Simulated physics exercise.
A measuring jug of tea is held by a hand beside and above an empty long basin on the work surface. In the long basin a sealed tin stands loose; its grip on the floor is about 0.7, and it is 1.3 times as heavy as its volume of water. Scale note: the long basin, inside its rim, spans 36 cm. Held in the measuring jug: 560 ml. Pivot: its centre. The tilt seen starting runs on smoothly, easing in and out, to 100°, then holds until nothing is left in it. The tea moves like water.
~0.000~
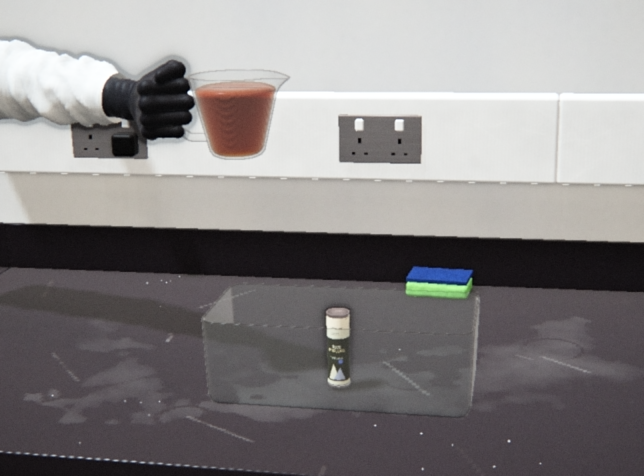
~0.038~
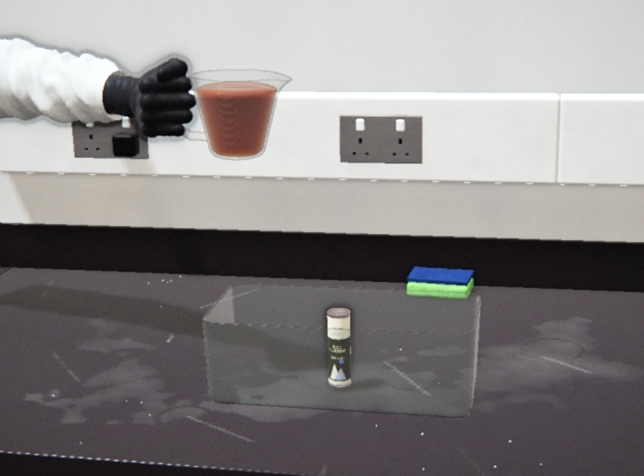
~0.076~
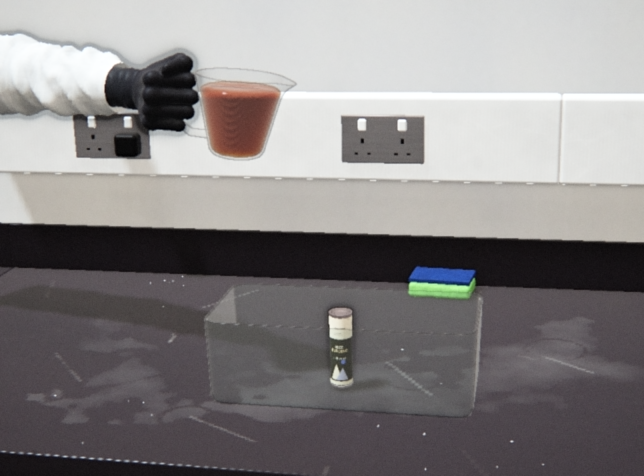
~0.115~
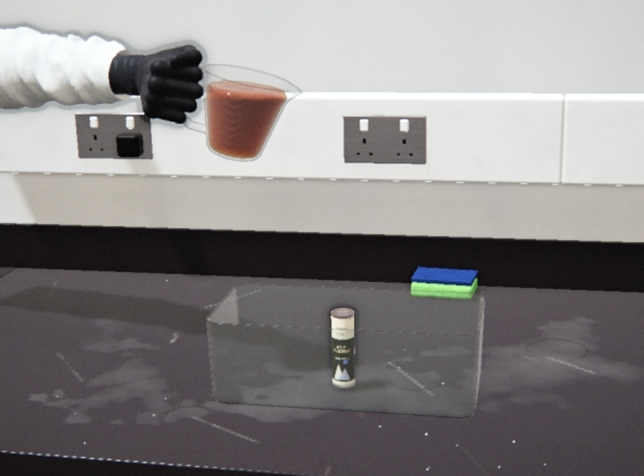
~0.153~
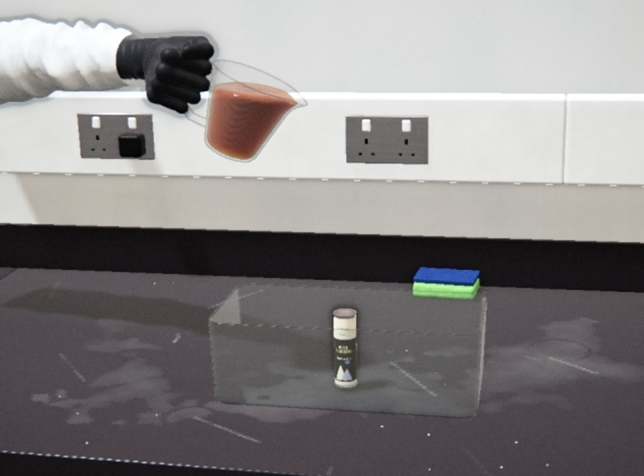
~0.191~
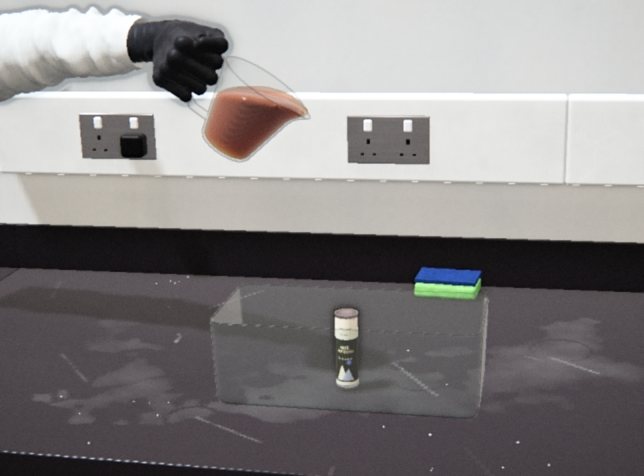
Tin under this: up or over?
I expect it to stay the right way up.
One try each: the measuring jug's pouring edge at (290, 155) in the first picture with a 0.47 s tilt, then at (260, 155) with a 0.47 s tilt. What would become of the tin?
Try 1: Tipped over; try 2: Tipped over.
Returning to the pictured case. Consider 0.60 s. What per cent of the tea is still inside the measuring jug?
Near 5 percent, more or less.
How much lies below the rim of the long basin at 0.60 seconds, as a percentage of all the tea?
I'd put it at roughly 68 per cent.
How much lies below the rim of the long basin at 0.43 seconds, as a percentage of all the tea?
I'd estimate some 5 percent of the liquid.
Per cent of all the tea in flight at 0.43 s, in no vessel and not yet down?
I'd put it at about 60 percent.
By 0.43 s the tilt is 98° and 35 per cent is still to pour; the tin stands where it began.
By 0.60 s the tilt is 100° and 5 per cent is still to pour; the tin stands where it began.
By 0.77 s the tilt is 100° and 0 per cent is still to pour; the tin stands where it began.
By 0.97 s the tilt is 100° and 0 per cent is still to pour; the tin stands where it began.
At rest the tin stands where it began.
